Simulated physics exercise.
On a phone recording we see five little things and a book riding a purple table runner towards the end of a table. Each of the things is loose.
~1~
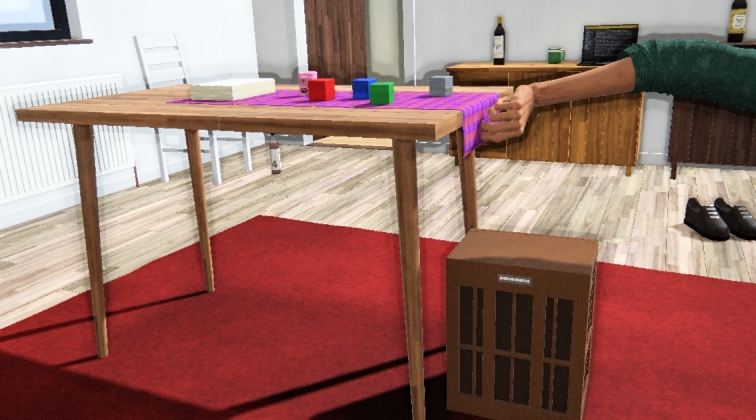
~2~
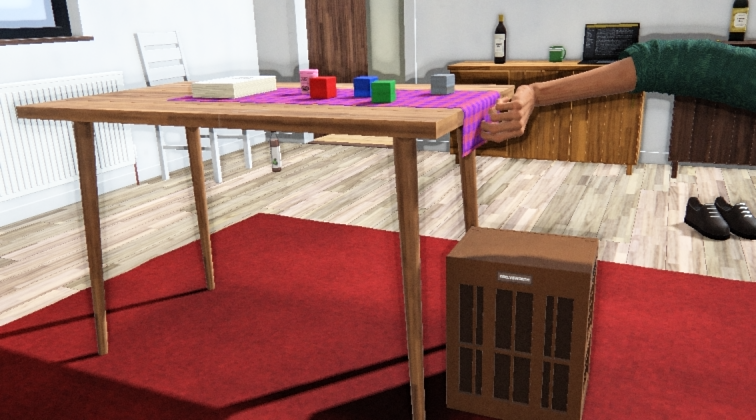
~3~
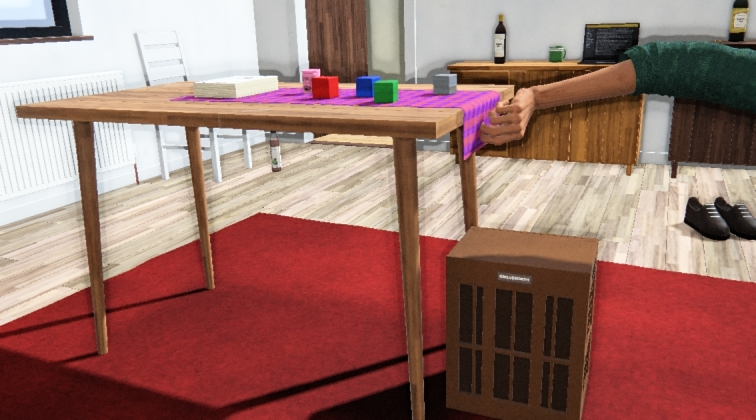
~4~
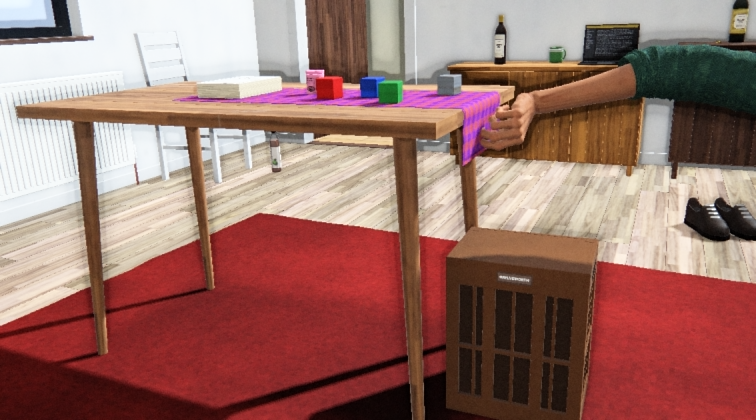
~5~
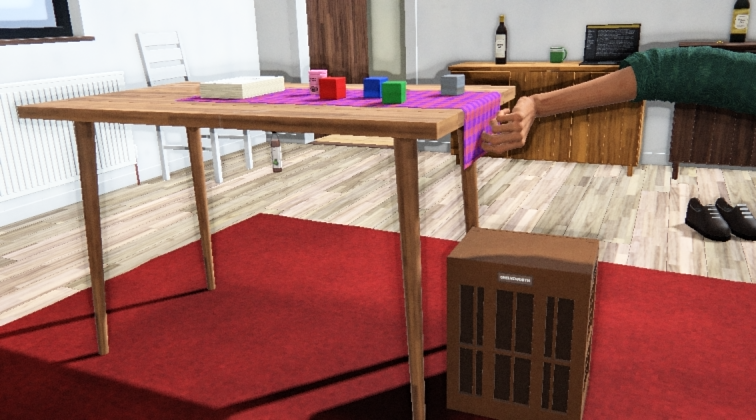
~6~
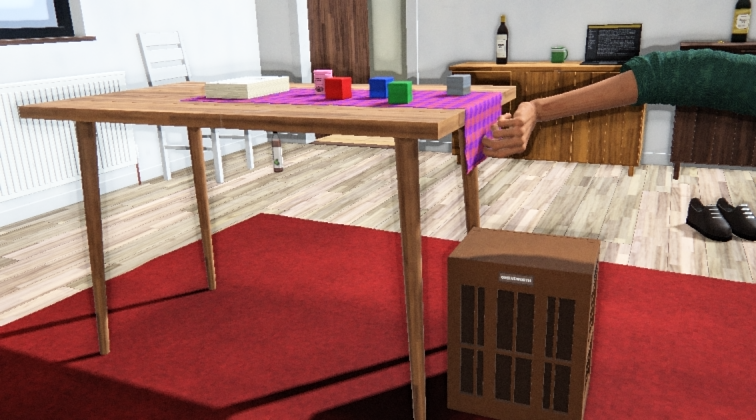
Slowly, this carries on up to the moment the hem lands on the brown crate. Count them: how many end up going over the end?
The tally of things that come off will be two.
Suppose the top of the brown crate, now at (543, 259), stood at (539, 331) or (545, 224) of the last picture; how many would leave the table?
In that event, 4 and 1.
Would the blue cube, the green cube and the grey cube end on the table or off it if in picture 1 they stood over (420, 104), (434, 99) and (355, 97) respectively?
Outcome: Blue cube falls away, green cube falls away, grey cube stays aboard.
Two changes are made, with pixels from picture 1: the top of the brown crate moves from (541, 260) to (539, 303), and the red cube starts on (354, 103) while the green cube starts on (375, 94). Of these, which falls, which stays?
Well, the red cube is dislodged, and the green cube is dislodged.
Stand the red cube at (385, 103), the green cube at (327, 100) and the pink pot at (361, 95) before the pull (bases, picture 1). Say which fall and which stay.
Outcome: The red cube is gone, the green cube is still in place, the pink pot is still in place.
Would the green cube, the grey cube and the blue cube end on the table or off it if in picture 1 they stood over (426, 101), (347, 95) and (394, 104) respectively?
The green cube ends up off; the grey cube stays put; the blue cube ends up off.
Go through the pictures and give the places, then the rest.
In the first picture, hem (463, 157); grey cube (441, 77); green cube (382, 83); blue cube (364, 79); red cube (321, 79); pink pot (307, 72); top of the crate (541, 260).
In the second picture, hem (462, 157); grey cube (443, 75).
In the third picture, hem (464, 160); green cube (386, 81).
In the fourth picture, hem (463, 166); blue cube (373, 78); top of the crate (541, 259).
In the fifth picture, hem (464, 169); red cube (332, 78).
In the sixth picture, hem (467, 174); grey cube (459, 76); green cube (400, 82); blue cube (381, 78); red cube (338, 78); pink pot (323, 71).
Early on, hem near (485, 196); all still up.
Midway, hem near (486, 227); grey cube gone.
Near the end, hem on the crate; grey cube and green cube gone.
Finally, hem on the crate; grey cube and green cube gone. It carries off two.
